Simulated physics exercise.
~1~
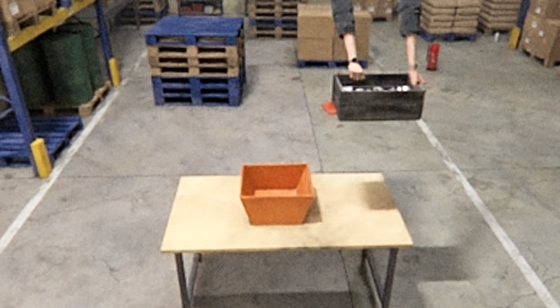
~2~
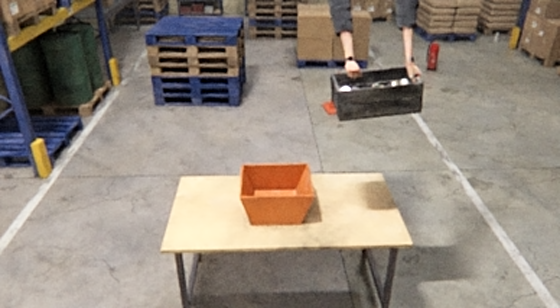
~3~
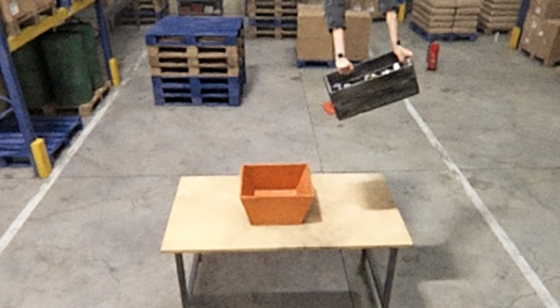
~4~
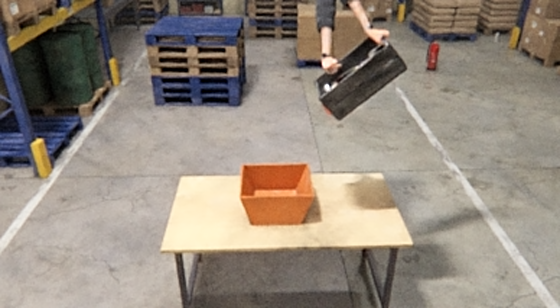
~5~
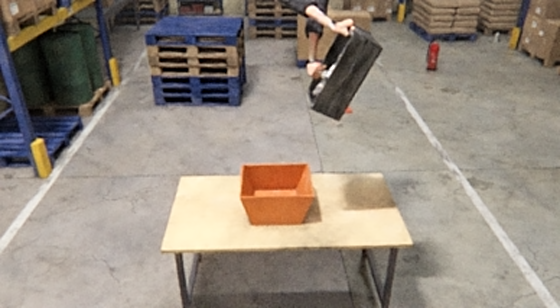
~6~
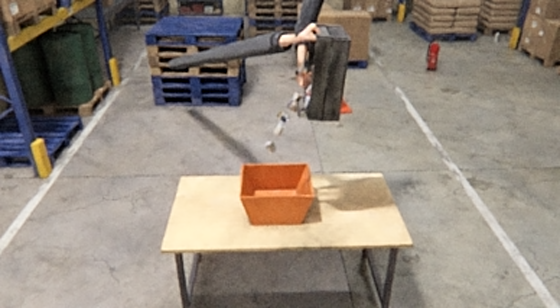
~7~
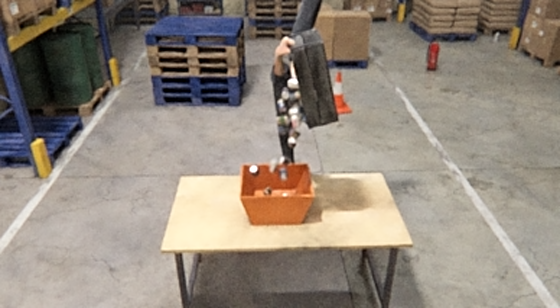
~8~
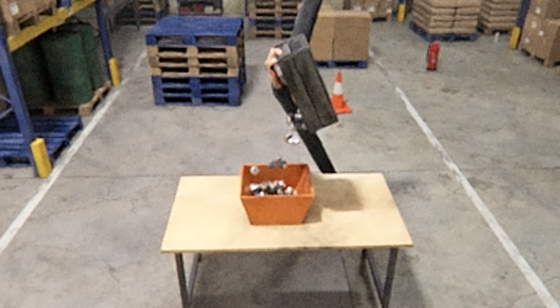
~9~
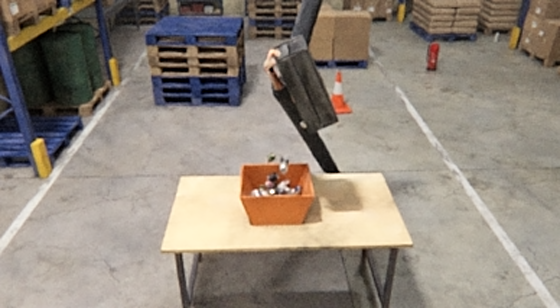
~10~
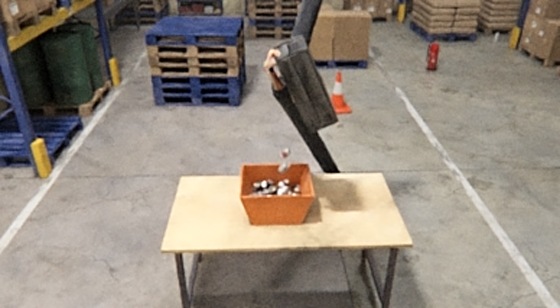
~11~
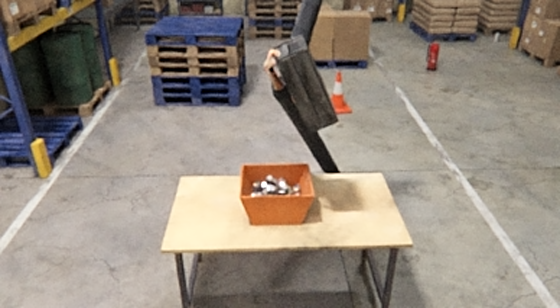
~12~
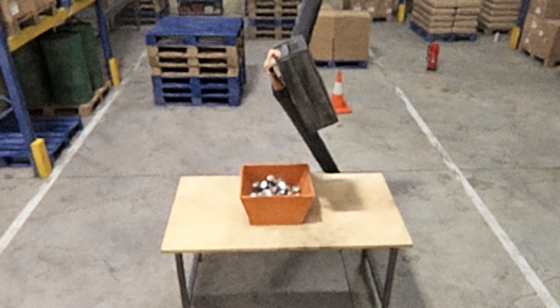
A person tips a black crate, pouring small cans into an orange carton until all settle inside.
